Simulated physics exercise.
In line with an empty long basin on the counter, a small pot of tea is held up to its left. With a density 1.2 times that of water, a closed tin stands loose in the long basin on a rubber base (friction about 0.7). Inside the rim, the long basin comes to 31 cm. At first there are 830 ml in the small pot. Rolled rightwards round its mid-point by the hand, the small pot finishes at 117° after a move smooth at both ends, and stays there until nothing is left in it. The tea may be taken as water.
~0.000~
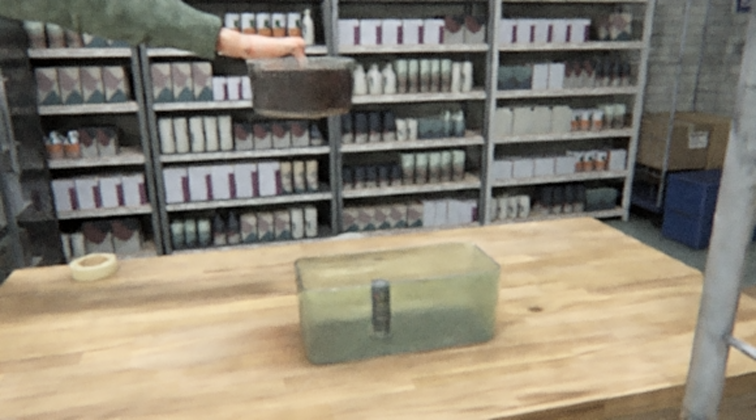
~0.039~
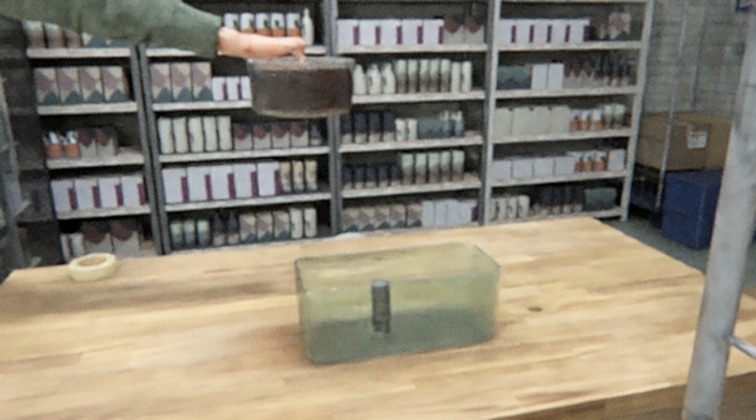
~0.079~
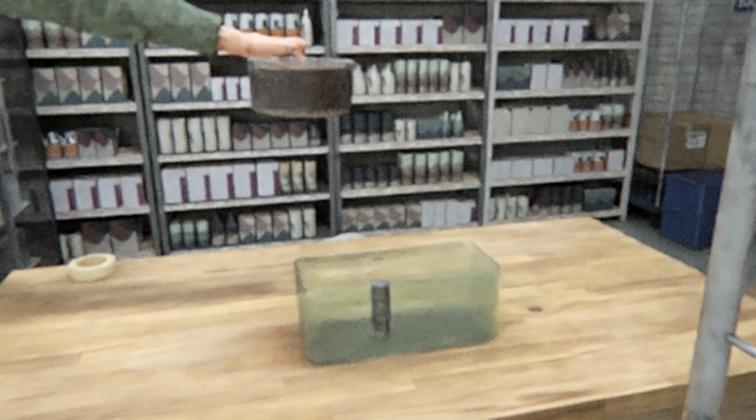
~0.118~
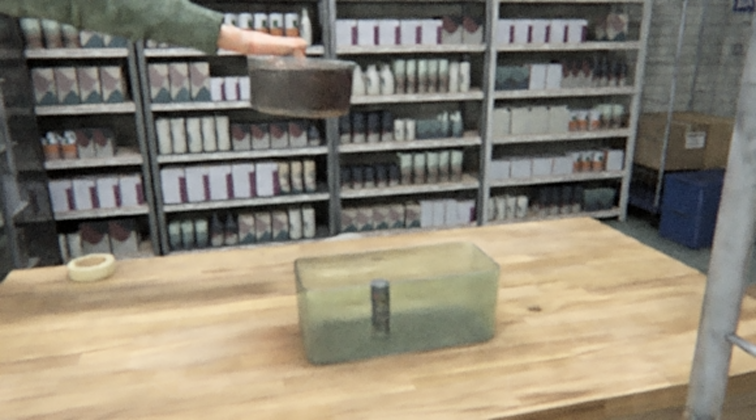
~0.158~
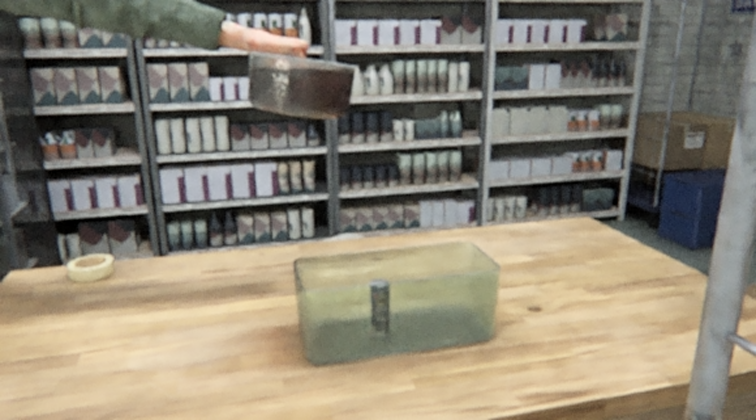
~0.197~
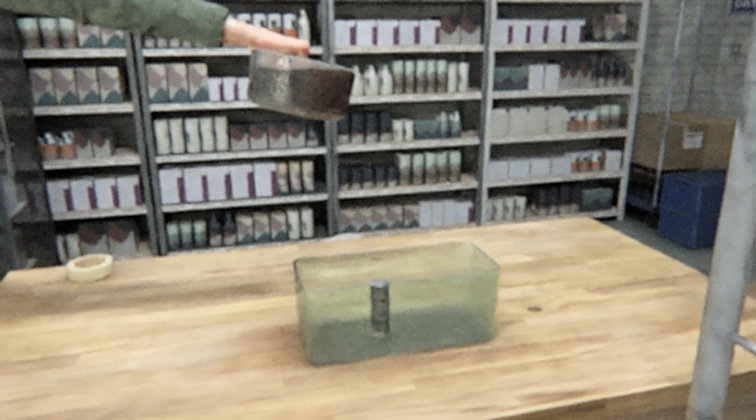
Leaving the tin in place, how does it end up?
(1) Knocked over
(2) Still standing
(1) Knocked over.
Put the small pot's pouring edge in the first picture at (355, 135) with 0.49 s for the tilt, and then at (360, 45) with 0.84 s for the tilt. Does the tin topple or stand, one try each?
In the first try it comes down; in the second it comes down.
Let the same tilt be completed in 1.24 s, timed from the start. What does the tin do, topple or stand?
The tin keeps standing.
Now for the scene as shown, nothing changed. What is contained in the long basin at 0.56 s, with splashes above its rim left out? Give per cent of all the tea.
I'd put it near 5 percent.
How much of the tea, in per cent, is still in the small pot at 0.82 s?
Close to 4 in a hundred.
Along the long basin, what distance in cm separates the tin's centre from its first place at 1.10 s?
About 2 cm.
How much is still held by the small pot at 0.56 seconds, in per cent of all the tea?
40 %.
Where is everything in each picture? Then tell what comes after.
In the first picture, it leans 0°; its right rim is at (351, 61); the tea meets the walls at (250, 70) and (349, 67); the long basin's rim runs from (299, 275) to (487, 256); the tin's top is at (381, 286).
In the second picture, it leans 1°; its right rim is at (351, 61); the tea meets the walls at (250, 69) and (349, 67).
In the third picture, it leans 2°; its right rim is at (352, 63); the tea meets the walls at (250, 68) and (349, 68).
In the fourth picture, it leans 5°; its right rim is at (353, 65); the tea meets the walls at (251, 68) and (350, 68).
In the fifth picture, it leans 9°; its right rim is at (353, 68); the tea meets the walls at (251, 68) and (350, 69).
In the sixth picture, it leans 13°; its right rim is at (354, 73); the tea meets the walls at (252, 68) and (352, 69).
After 0.56 s the tilt is 80° and 39 per cent is still to pour; the tin stands where it began.
After 0.82 s the tilt is 115° and 4 per cent is still to pour; the tin stands where it began.
After 1.10 s the tilt is 117° and 0 per cent is still to pour; the tin leans 23°.
After 1.40 s the tilt is 117° and 0 per cent is still to pour; the tin lies on its side.
In the end the tin lies on its side.
